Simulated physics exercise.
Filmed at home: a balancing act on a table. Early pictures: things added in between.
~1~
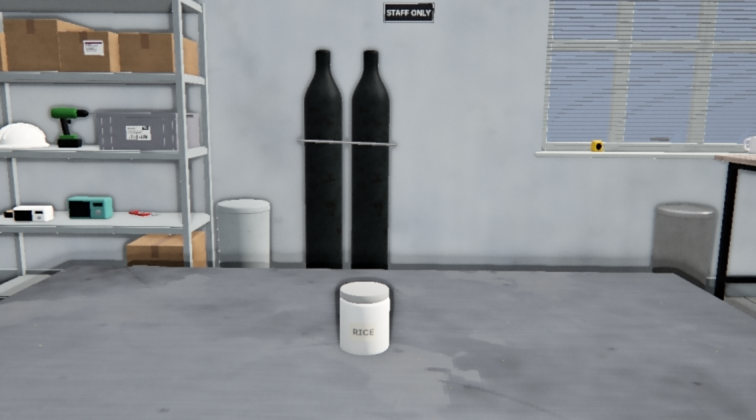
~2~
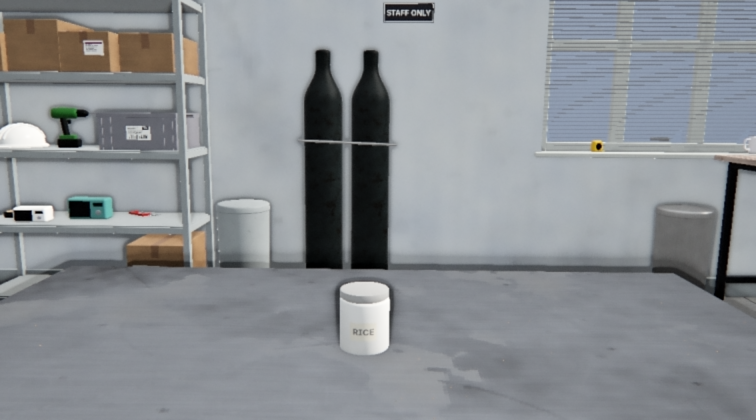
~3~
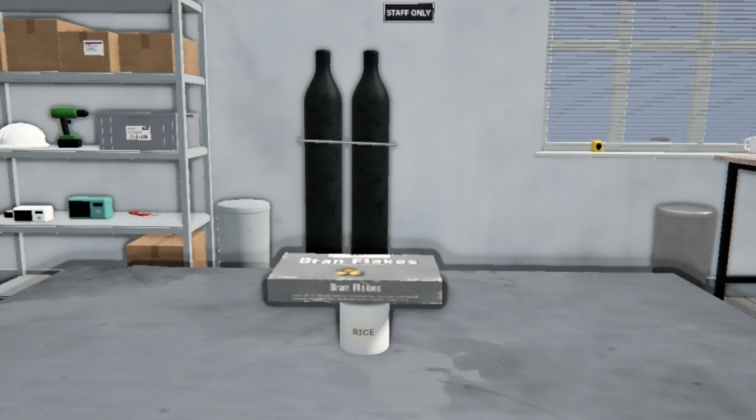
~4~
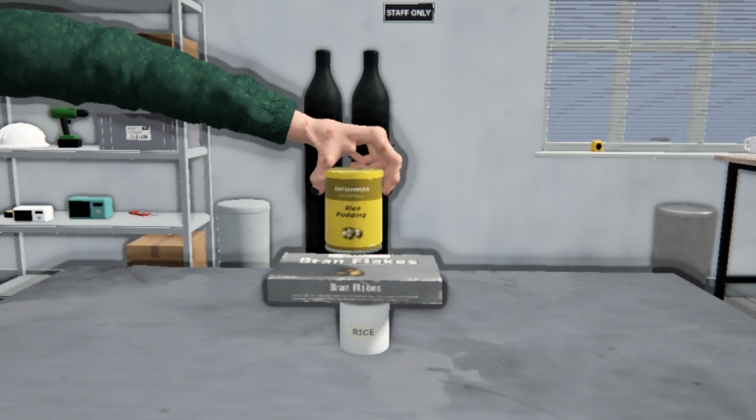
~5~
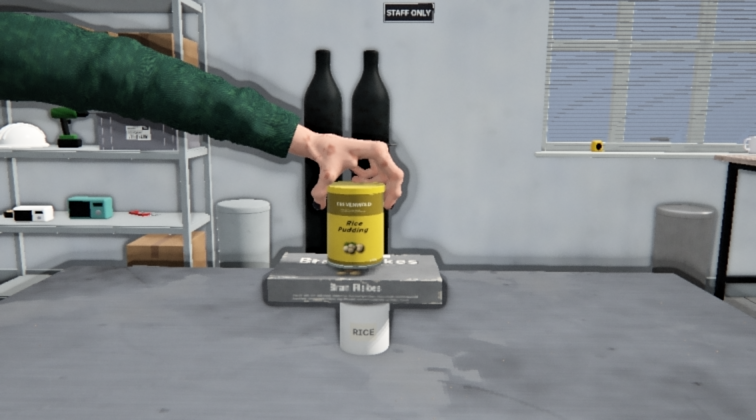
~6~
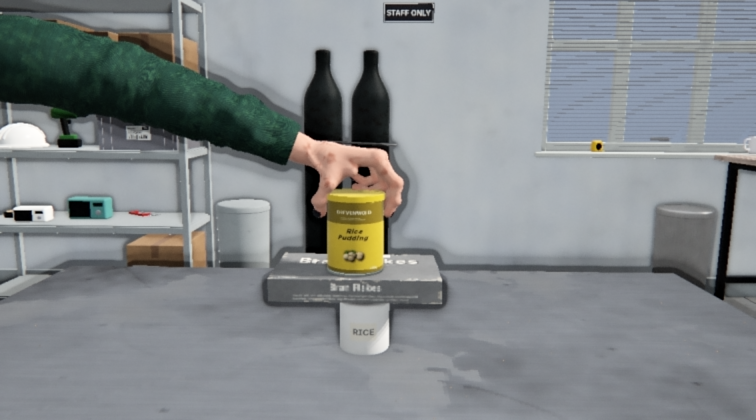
The clip shows a white rice jar on a grey table, then a Bran Flakes box lying across it. A hand reaching from the left lowers a yellow rice pudding tin onto the box and keeps hold of it.
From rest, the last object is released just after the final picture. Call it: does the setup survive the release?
It survives.
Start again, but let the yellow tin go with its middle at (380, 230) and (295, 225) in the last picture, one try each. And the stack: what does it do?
Well, the first time it stays put, and the second time it goes over.
Then, 0.50 s later than the last frame, all is still.
Then, 1.10 s later than the last frame, yellow tin resting near (355, 232).
When it is over, all 3 as before. End places, in pixels of the last picture, yellow tin near (355, 232). The stack holds.
